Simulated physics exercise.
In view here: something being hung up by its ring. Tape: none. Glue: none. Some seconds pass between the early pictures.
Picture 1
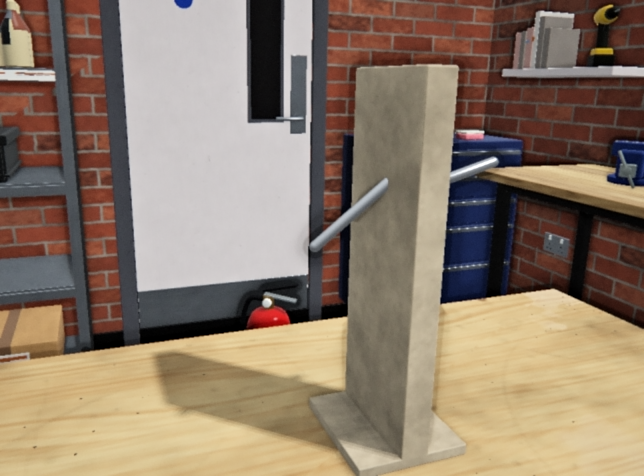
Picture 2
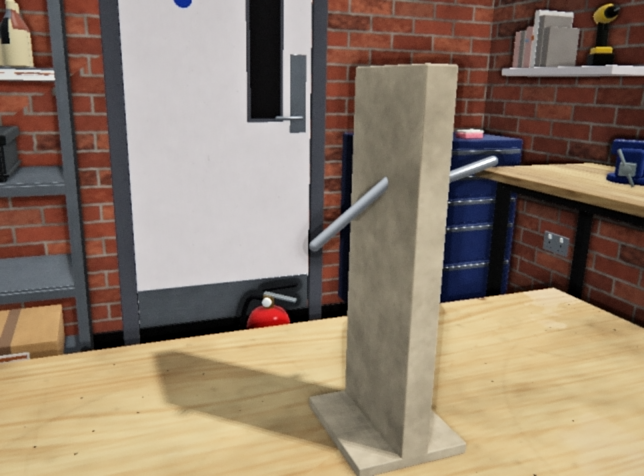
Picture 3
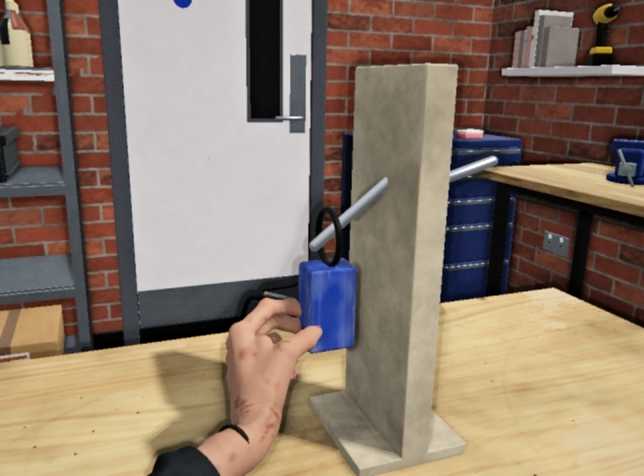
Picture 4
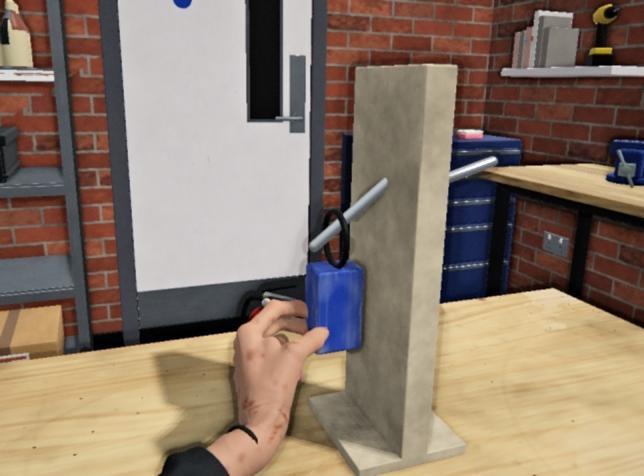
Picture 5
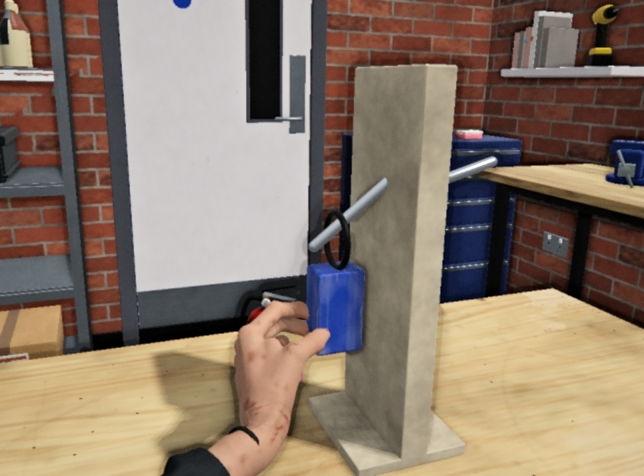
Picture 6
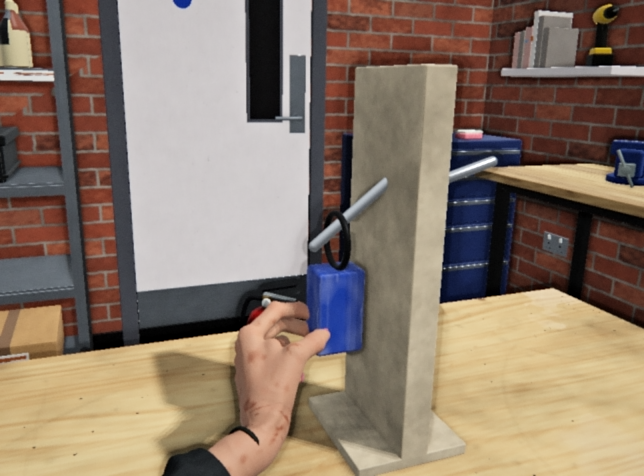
A hand brings a blue pouch to a stand and loops its ring over a peg.
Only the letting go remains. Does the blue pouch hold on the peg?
It loses its place.
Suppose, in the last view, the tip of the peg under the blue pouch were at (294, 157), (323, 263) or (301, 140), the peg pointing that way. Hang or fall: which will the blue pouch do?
Blue pouch: Stays put; tumbles; stays put.
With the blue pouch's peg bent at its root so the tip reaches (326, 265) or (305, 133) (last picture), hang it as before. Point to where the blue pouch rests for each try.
Around (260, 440) for the first option and (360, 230) for the second.
Then, 0.16 s on from there, blue pouch turned 25° from its first pose near (318, 320).
Then, 0.24 s on from there, blue pouch on its way down near (298, 388).
In the end, the blue pouch slips down, near (243, 443).
